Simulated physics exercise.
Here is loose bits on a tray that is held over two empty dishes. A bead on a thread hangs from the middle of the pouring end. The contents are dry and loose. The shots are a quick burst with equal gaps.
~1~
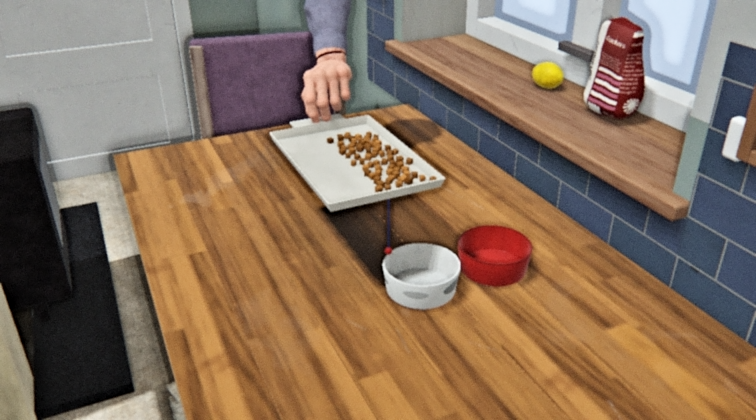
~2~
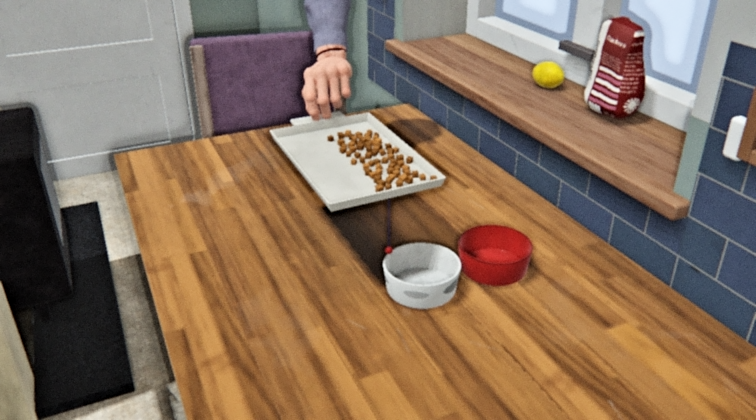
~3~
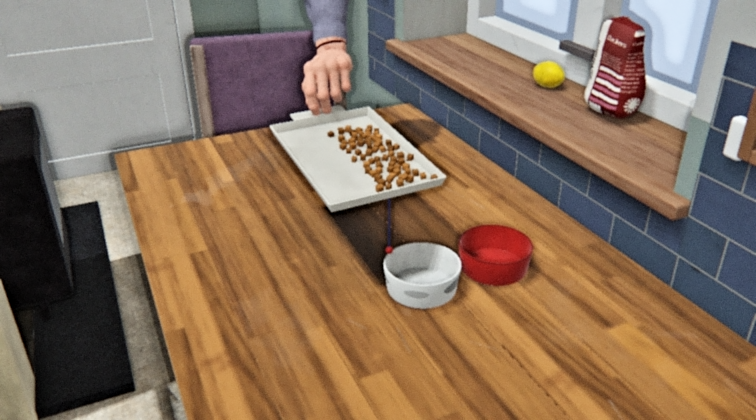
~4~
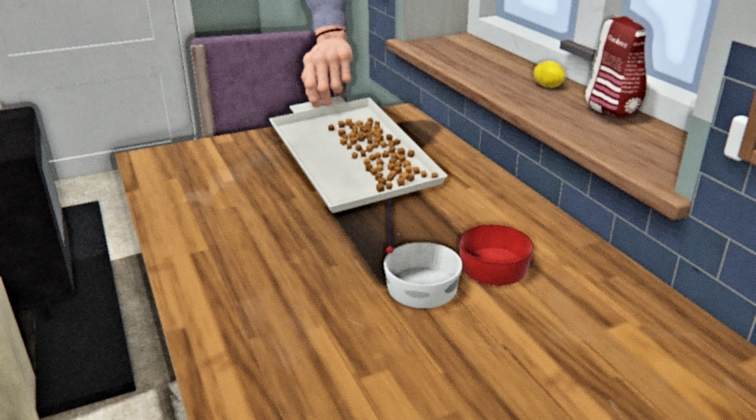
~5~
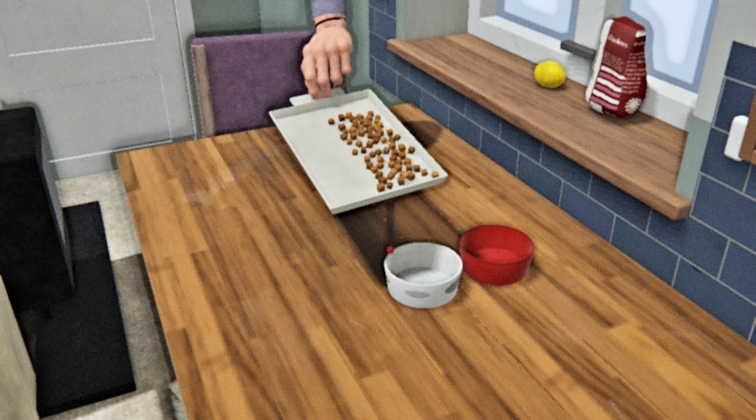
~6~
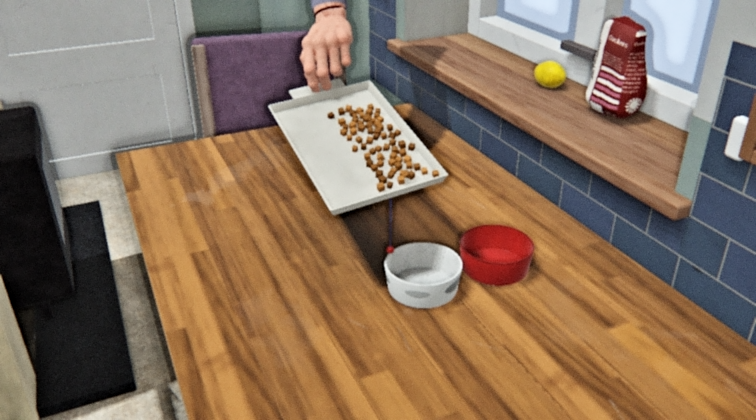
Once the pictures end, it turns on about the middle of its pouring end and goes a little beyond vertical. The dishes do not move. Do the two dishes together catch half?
The two hold less than half of the load.
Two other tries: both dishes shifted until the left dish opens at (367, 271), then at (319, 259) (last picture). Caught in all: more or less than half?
At the first place the larger part, at the second under half.
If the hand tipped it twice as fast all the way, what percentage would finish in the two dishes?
Close to 10 per cent.
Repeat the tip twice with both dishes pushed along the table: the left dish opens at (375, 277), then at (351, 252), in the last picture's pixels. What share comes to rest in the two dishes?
First some 60, then 20 per cent.
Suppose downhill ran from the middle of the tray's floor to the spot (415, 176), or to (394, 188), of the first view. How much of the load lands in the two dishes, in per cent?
The first gives 40 %, the second 90 %.
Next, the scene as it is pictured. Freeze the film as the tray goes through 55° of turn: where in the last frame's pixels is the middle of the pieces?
Close to (365, 188).
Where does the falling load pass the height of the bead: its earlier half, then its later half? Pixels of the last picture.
Around (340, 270) and then (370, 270).
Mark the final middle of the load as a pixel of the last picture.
At about (348, 313).
Shortly afterwards, tray tipped steeply; all but a few on the tray; a little in the air.
Next, tray tipped right over; the bulk on the tray; a little outside both; only a few in the air.
Some moments later, tray tipped past a quarter turn; a little in the left dish; all but a few outside both.
In the end, tray tipped past a quarter turn; a little in the left dish; none at all in the right dish; all but a few outside both.
